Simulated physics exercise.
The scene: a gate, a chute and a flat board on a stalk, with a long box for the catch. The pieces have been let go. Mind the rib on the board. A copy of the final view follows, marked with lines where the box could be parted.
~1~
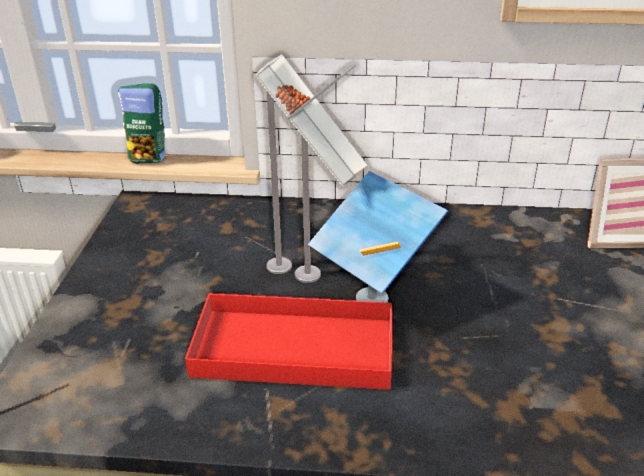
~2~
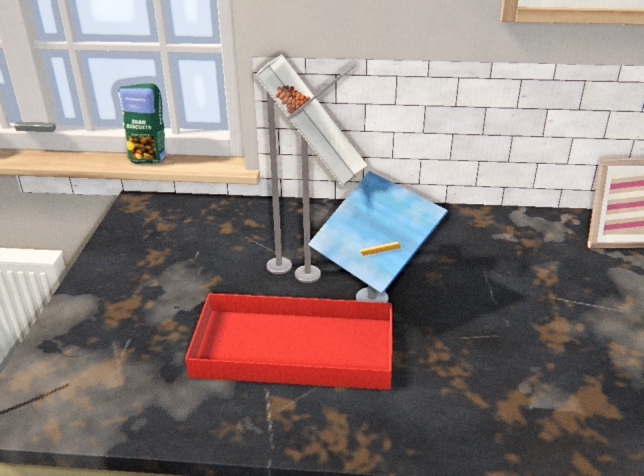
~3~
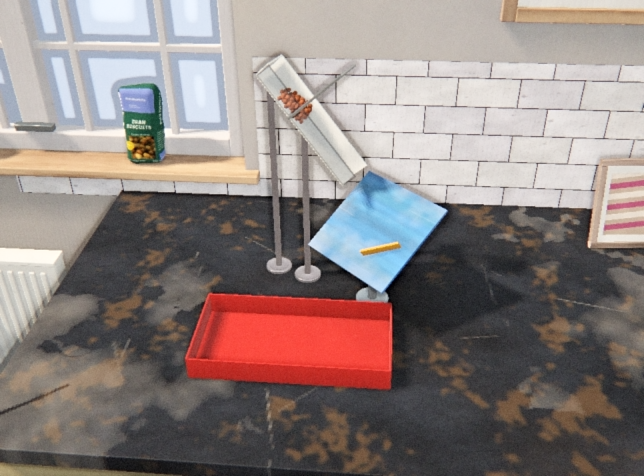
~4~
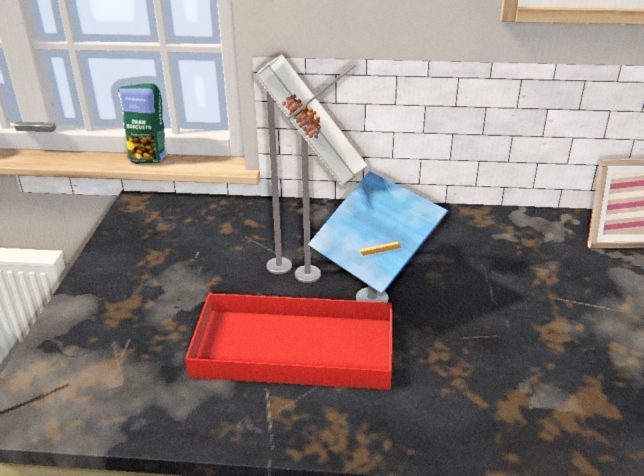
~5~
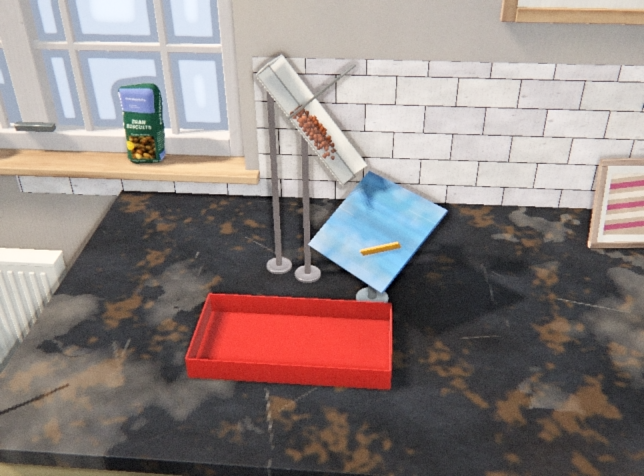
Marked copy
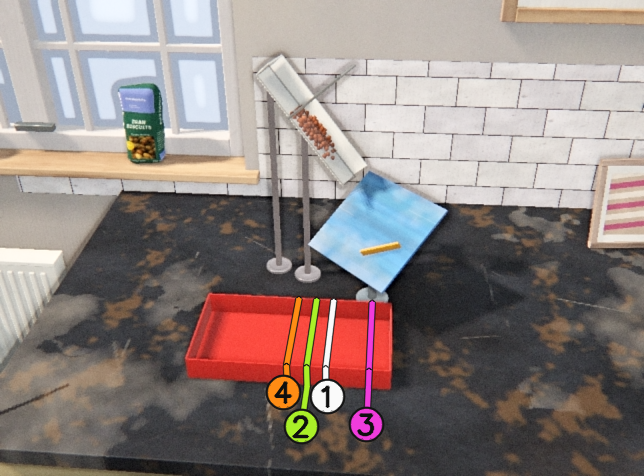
A shallow red box sits on a dark, rust-mottled worktop, seen from slightly above by a still camera, with white brick tiles behind and a window at left. A pale sloping chute on thin grey stalks holds reddish-brown pellets above a tilted blue board with a short orange-yellow rib, near a green packet on the sill. The pellets slide down the chute, stretching into a longer trail.
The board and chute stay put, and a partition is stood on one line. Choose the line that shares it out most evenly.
The answer is line 2.
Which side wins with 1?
More lands on the left.
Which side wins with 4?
Right.
On the marked copy, line 1 crosses the front rim at (325, 367); line 2 crosses the front rim at (306, 366); line 3 crosses the front rim at (369, 370); line 4 crosses the front rim at (286, 365).
If 1 is chosen, of what is caught, almost all on the left of the divider, about a tenth on the right.
If 2 is chosen, of what is caught, roughly half on the left of the divider, roughly half on the right.
If 3 is chosen, of what is caught, every piece on the left of the divider, not one piece on the right.
If 4 is chosen, of what is caught, about a tenth on the left of the divider, the larger part on the right.
